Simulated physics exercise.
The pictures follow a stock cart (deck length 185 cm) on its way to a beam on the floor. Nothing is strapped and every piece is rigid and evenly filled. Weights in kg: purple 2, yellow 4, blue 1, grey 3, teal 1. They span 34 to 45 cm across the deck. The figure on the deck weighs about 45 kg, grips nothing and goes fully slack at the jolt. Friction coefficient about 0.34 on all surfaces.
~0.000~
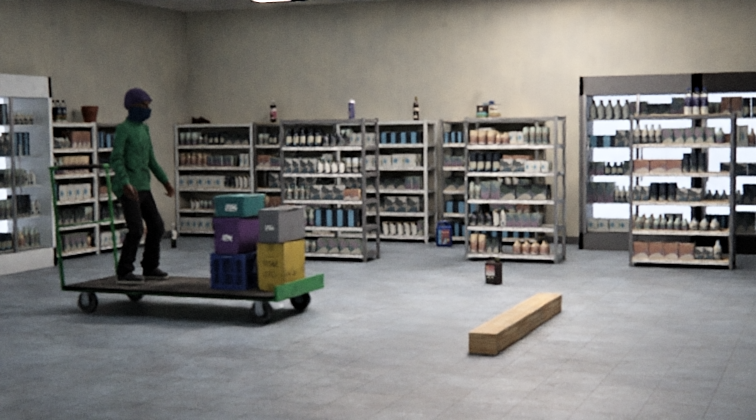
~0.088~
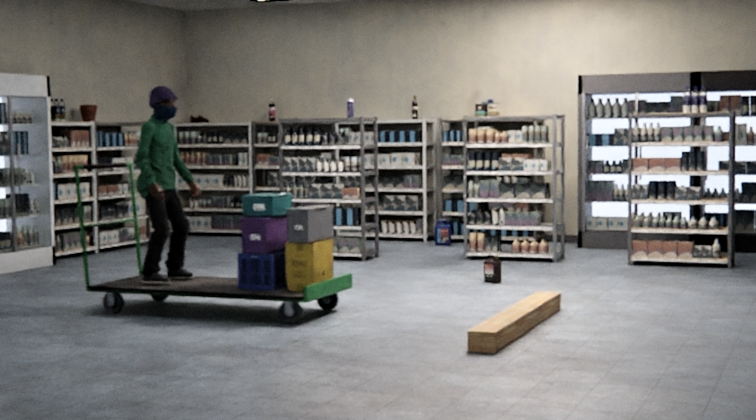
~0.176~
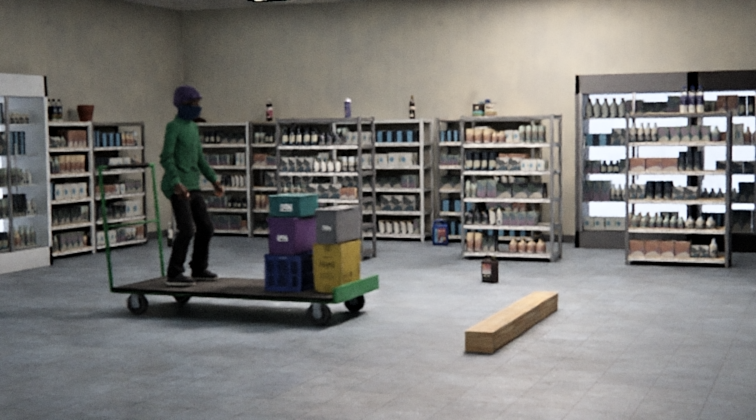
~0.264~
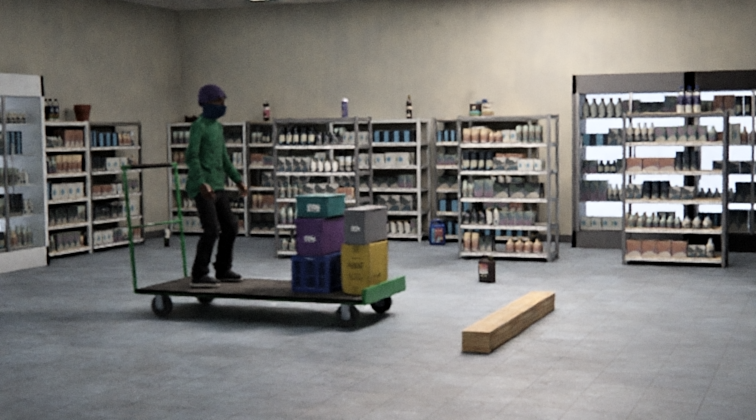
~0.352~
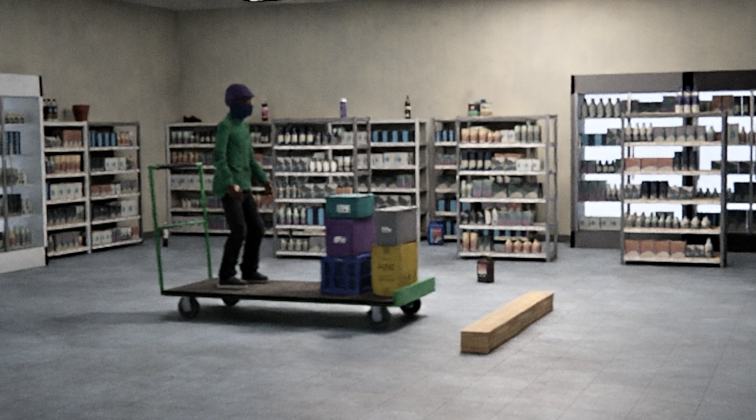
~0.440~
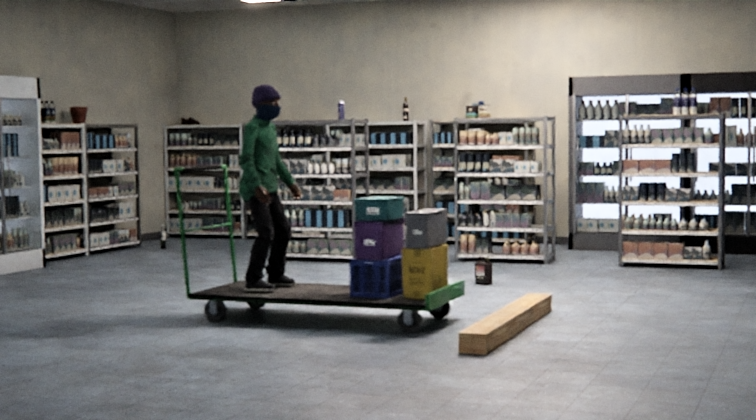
A green-ended stock cart carrying a masked figure and stacked totes rolls right across the floor.
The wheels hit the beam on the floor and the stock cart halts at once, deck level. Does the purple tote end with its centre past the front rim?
In the end the purple tote comes off.
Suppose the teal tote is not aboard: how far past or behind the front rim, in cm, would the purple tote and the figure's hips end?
Then purple 180 past, hips 30 behind.
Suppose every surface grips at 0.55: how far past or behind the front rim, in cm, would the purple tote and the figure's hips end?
Then purple 10 past, hips 40 behind.
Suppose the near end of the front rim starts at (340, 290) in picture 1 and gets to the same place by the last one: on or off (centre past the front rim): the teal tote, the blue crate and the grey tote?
Then teal off, blue on, grey off.
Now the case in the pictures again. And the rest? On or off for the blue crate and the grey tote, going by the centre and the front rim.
In the end: Blue on, grey off.
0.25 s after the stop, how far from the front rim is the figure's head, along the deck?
About 70 cm behind the rim.
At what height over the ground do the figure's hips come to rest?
Some 60 cm up.
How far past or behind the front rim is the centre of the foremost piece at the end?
About 210 cm past the rim.
Impact comes at 0.60 s.
After 0.85 s the purple tote is 15 cm behind the rim, tilted 55°, near (489, 235) in the last picture's view.
After 1.15 s the purple tote is 28 cm past the rim, tilted 125°, near (549, 254) in the last picture's view.
After 1.60 s the purple tote is 123 cm past the rim, tilted 90°, near (693, 323) in the last picture's view.
When all is still (3.7 s), past the rim, purple tote, yellow parcel, grey tote and teal tote; behind it, blue crate and the figure's hips.
